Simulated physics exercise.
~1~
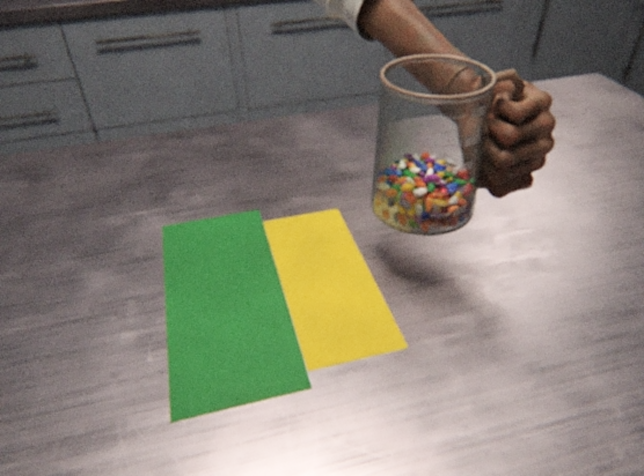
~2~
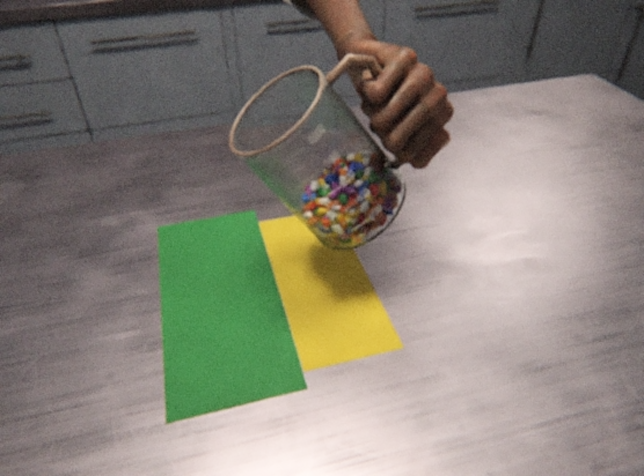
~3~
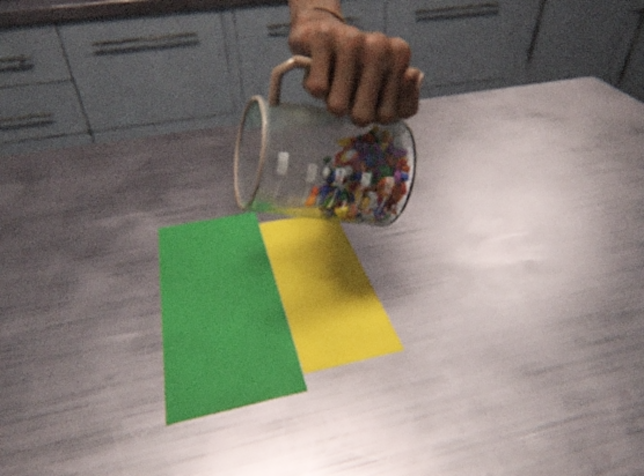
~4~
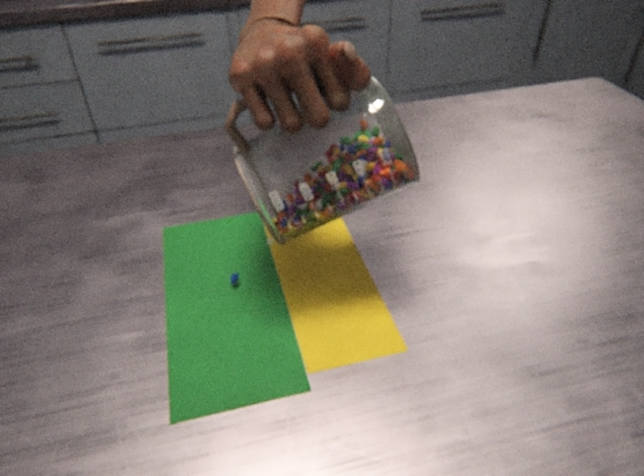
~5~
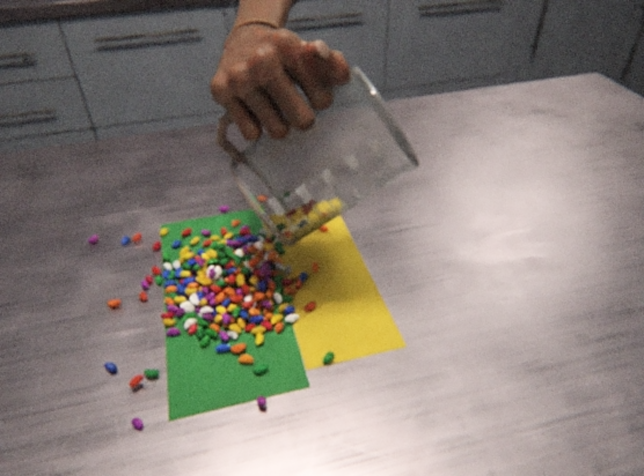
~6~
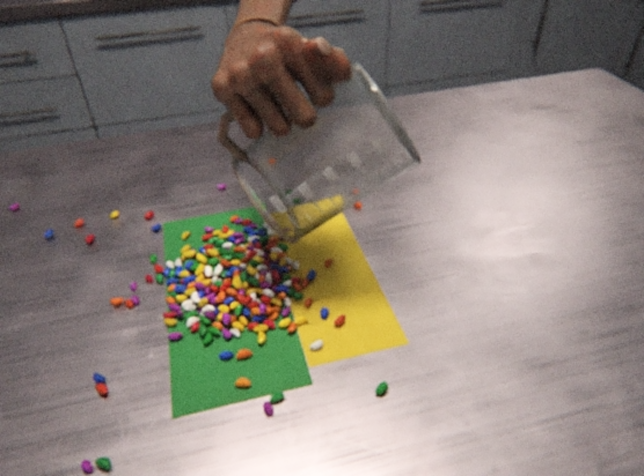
A hand carried a clear jug of colorful jelly beans left over a table with green and yellow mats, tipped it until the candy poured out, and left most heaped on the green mat, with some scattered on the yellow mat and tabletop.
